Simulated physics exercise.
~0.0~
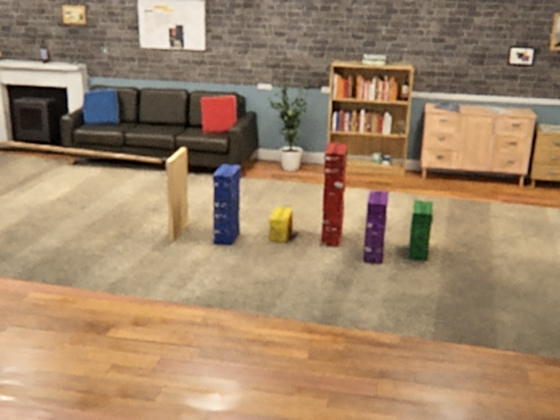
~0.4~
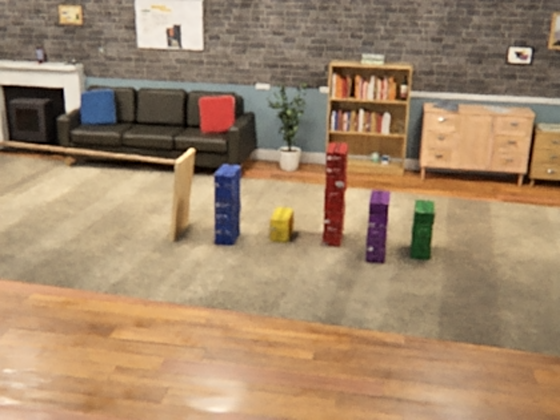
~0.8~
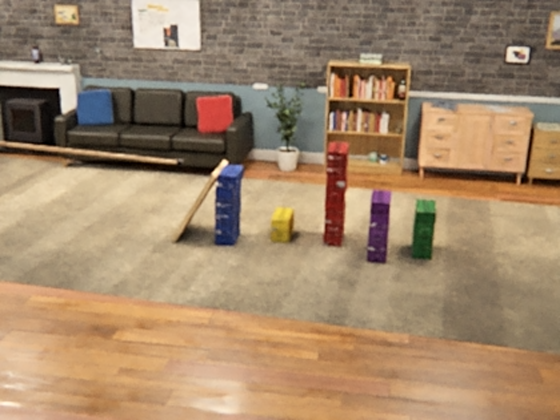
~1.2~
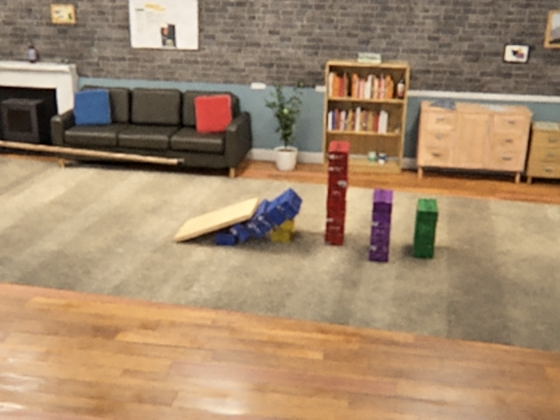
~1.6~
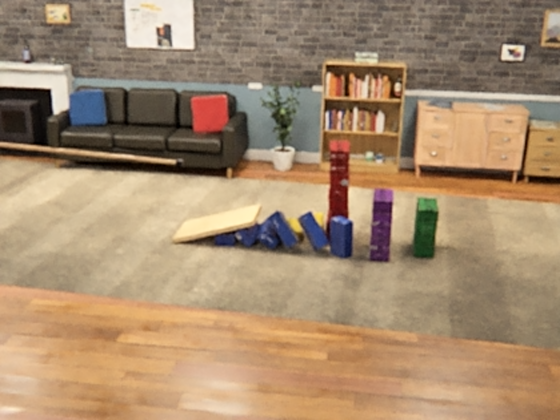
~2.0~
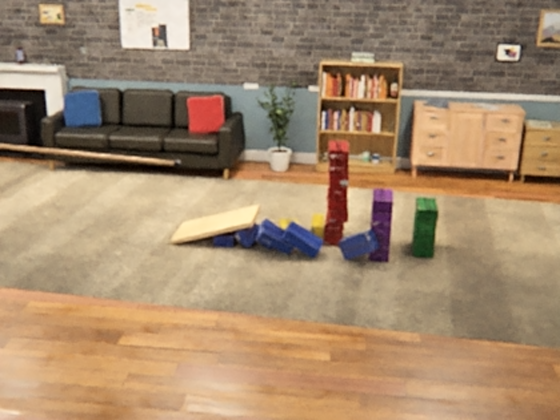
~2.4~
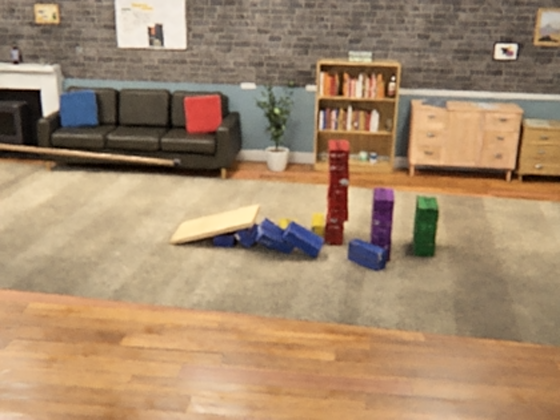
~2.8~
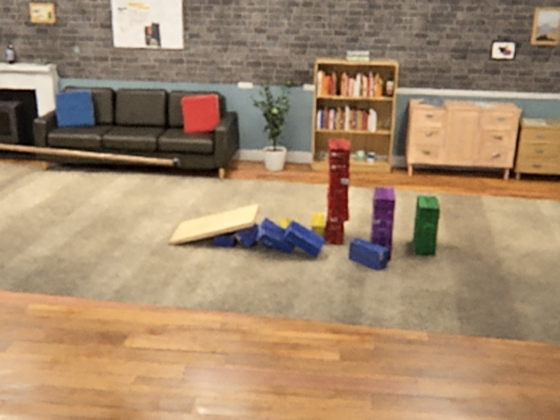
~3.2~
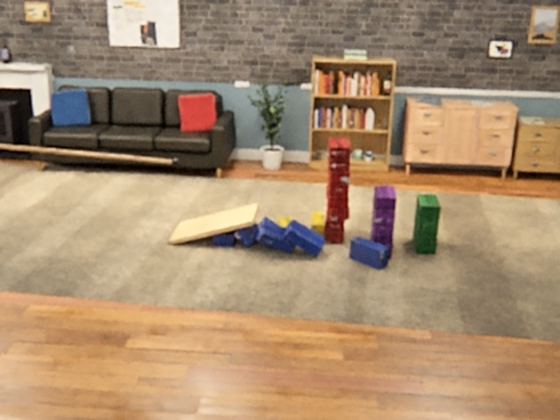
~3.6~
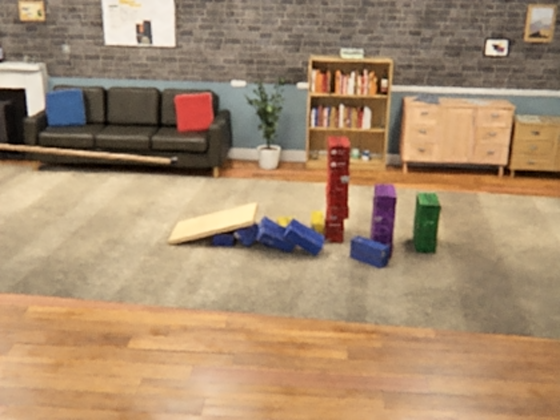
In a living room, a board tipped over to the right into a column of blue boxes, which toppled, scattered across the carpet and knocked a small yellow box, while the red, purple and green columns stayed standing.
